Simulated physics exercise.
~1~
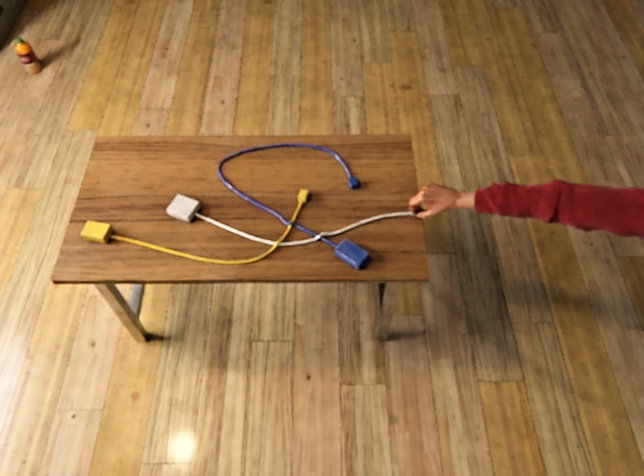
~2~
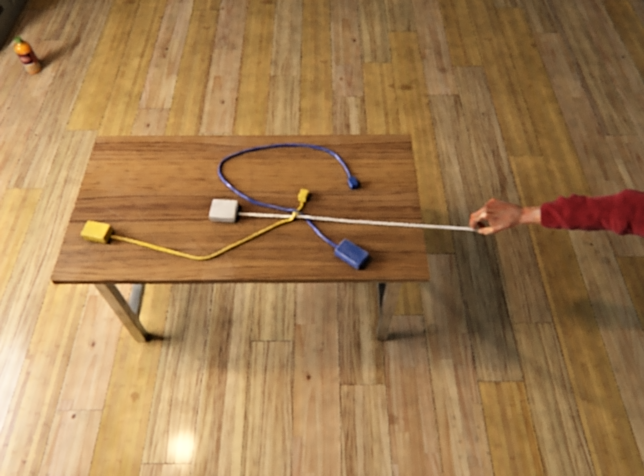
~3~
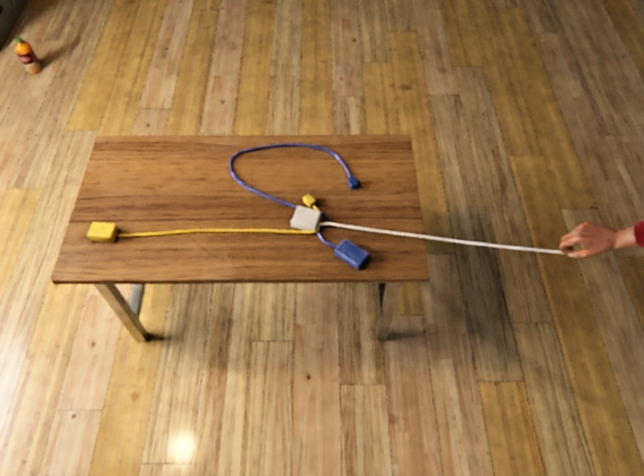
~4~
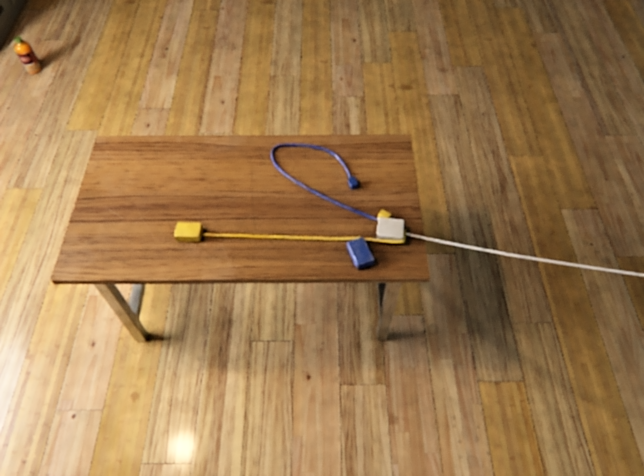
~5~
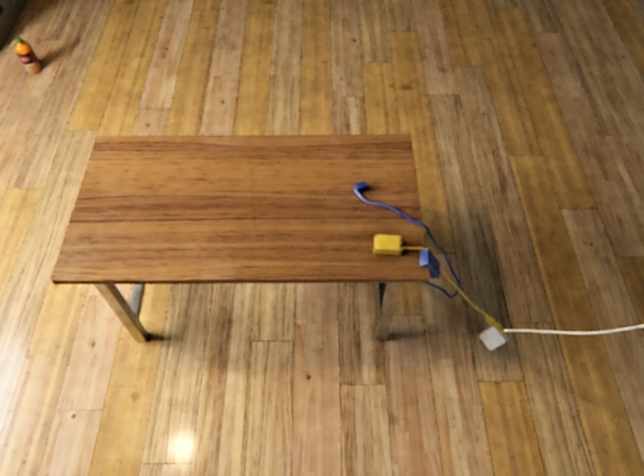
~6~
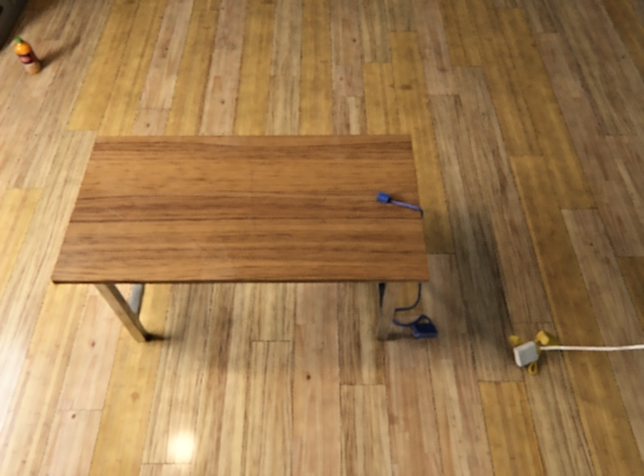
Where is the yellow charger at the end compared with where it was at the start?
It starts near the left end of the table, and at the end it is off the table to the right, beside the white charger.
